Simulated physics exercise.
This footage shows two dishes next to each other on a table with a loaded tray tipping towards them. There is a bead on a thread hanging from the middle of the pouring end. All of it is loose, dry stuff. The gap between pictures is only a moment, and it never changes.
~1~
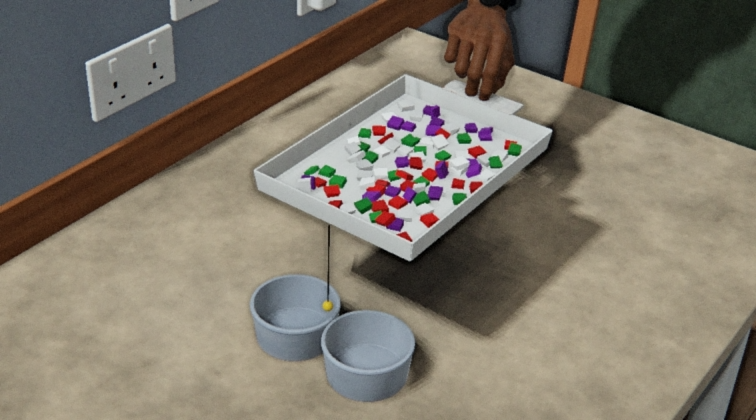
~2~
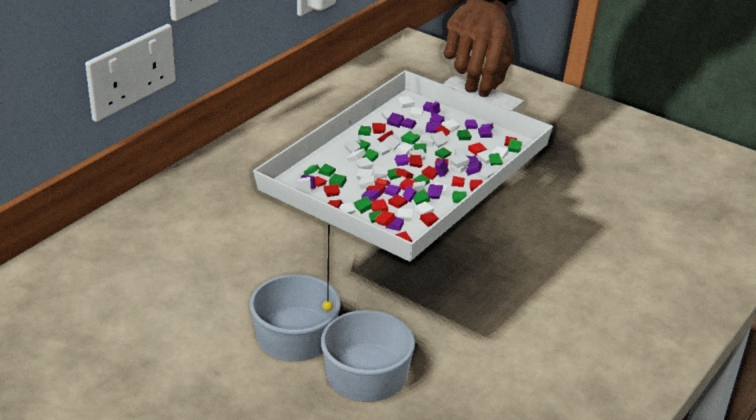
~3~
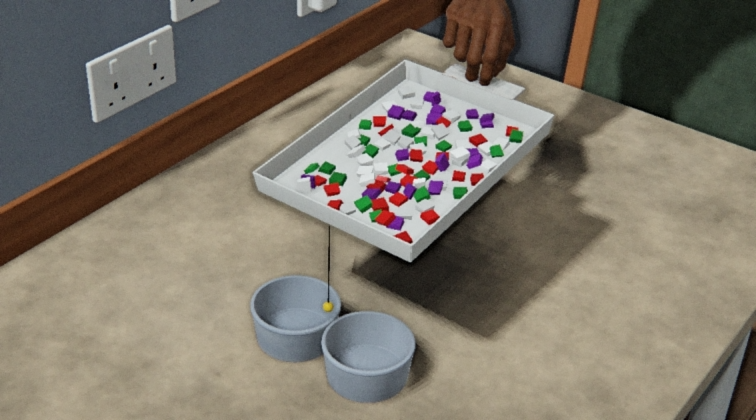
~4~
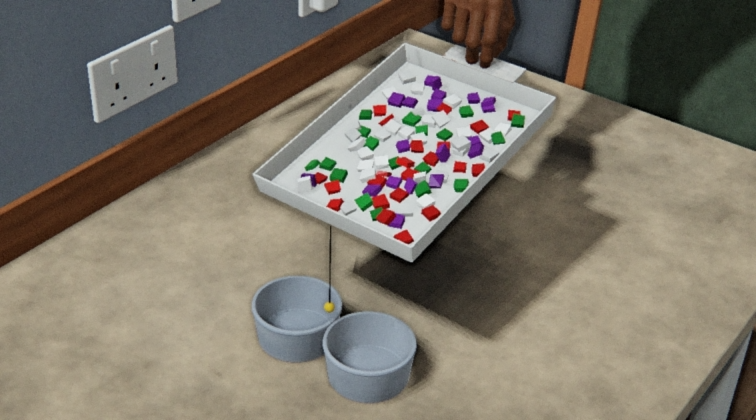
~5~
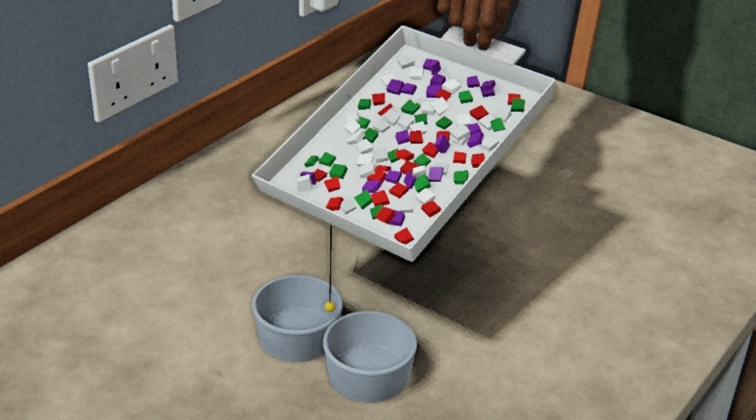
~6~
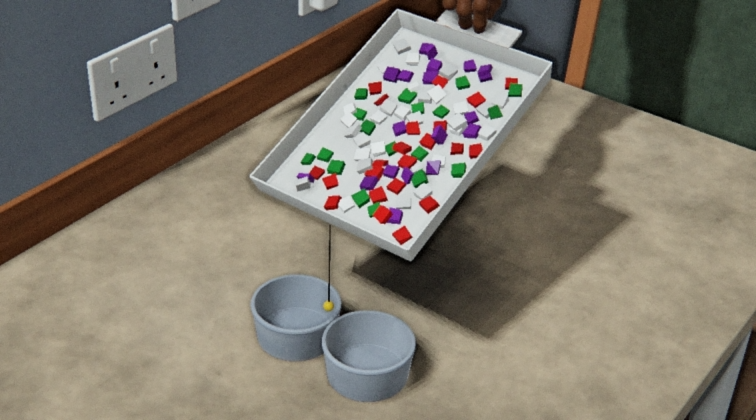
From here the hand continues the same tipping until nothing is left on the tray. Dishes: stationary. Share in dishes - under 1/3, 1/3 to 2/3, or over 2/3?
Under 1/3.
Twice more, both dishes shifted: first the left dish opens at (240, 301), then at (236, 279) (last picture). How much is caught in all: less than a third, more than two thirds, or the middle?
Where the dishes stand first, between a third and two thirds; where they stand second, under a third.
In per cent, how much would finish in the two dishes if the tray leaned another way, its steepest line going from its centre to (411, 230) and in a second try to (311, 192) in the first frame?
Roughly 60 % in the first case and 40 % in the second.
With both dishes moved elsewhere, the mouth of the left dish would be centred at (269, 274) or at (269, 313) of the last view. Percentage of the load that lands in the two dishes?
The first position comes out at 0 per cent, the other at 70 per cent.
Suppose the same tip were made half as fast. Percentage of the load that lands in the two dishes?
I'd put it near 10 per cent.
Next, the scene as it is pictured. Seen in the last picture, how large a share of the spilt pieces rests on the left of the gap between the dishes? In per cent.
My estimate is some 90 per cent.
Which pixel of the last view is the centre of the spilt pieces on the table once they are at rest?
It's centred close to pixel (272, 394).
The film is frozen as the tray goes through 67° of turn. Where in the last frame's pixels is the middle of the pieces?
Look around (343, 175) in the last picture.
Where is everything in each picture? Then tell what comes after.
Corners of the pouring end at (258, 170) and (411, 241), level; middle of the load at (416, 163), mosaic tiles; left dish at (268, 338); right dish at (341, 378); bead on its thread at (328, 306), in the first picture.
Corners of the pouring end at (258, 170) and (411, 241), level; middle of the load at (416, 161), in the second picture.
Corners of the pouring end at (257, 172) and (410, 243), tipped barely, level across its low end; middle of the load at (416, 156), in the third picture.
Corners of the pouring end at (257, 174) and (410, 244), tipped a little, level across its low end; middle of the load at (417, 147), in the fourth picture.
Corners of the pouring end at (256, 174) and (409, 245), tipped clearly, level across its low end; middle of the load at (416, 137), in the fifth picture.
Corners of the pouring end at (254, 175) and (407, 246), tipped clearly, level across its low end; middle of the load at (413, 129); left dish at (268, 338); right dish at (341, 378), in the sixth picture.
Soon, tray tipped steeply; nearly all on the tray; a stray few in the air.
A while on, tray tipped past a quarter turn; most on the tray; a small part outside both; a stray few in the air.
Towards the end, tray tipped past a quarter turn; a stray few in the right dish; a small part in the left dish; nearly all outside both.
Finally, tray tipped past a quarter turn; a stray few in the right dish; a small part in the left dish; nearly all outside both.
